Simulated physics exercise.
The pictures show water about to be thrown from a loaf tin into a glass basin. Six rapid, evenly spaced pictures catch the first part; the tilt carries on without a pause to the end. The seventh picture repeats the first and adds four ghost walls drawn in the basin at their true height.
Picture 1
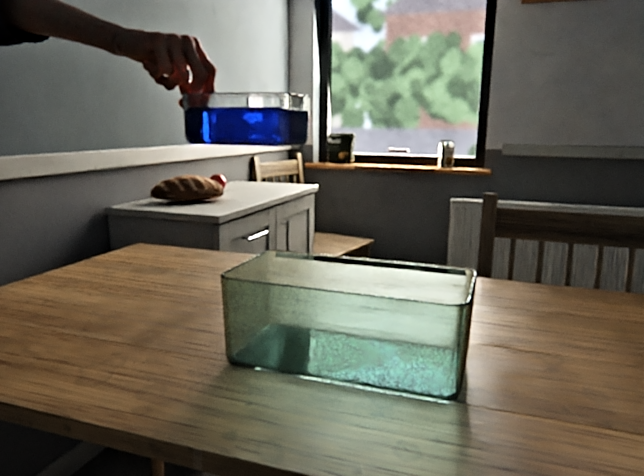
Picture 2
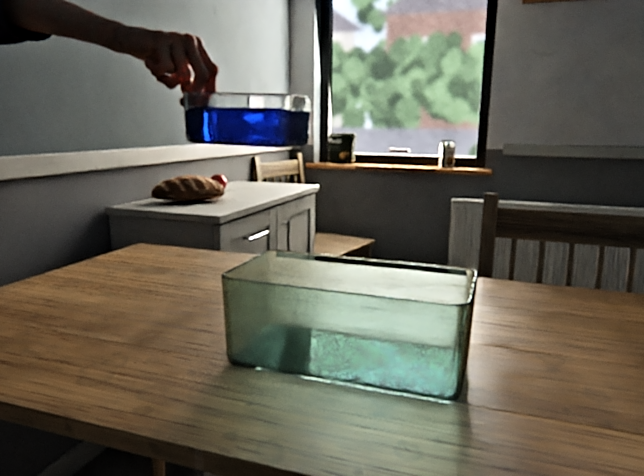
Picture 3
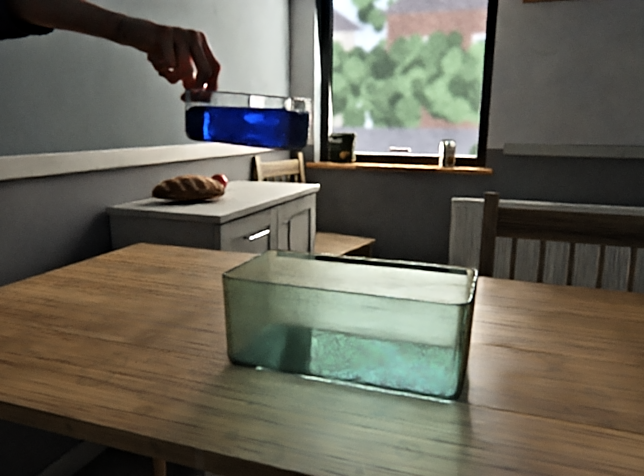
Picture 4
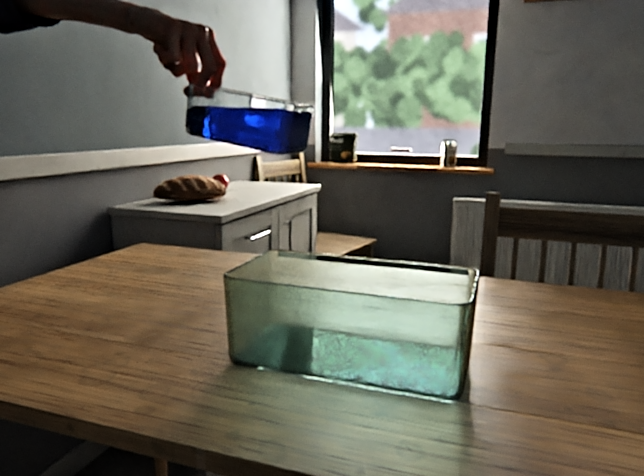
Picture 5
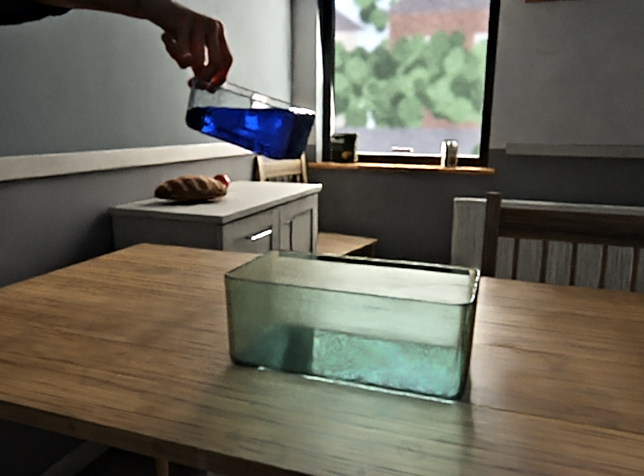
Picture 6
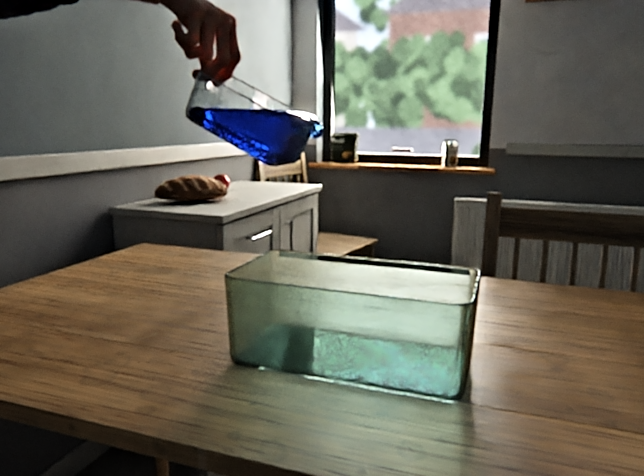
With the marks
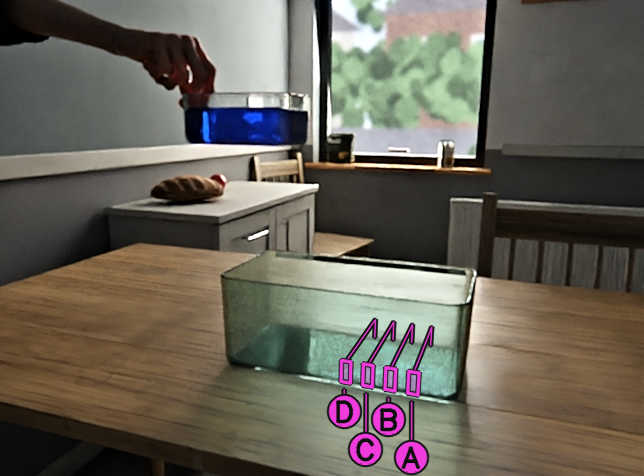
In a dim dining room, a hand held a clear container of blue water above and behind a glass basin on a wooden table, then tipped it to the right until water crept over its lip.
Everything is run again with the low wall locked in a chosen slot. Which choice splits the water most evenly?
Go for D.
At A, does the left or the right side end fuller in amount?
The left one.
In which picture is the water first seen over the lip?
In picture 6.
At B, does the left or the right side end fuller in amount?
The left one.
On the marked copy, A at (411, 401); B at (388, 397); C at (366, 393); D at (344, 389).
If A is chosen, about 84 % ends left of the wall and 14 % right of it.
If B is chosen, about 86 % ends left of the wall and 13 % right of it.
If C is chosen, about 87 % ends left of the wall and 12 % right of it.
If D is chosen, about 52 % ends left of the wall and 47 % right of it.
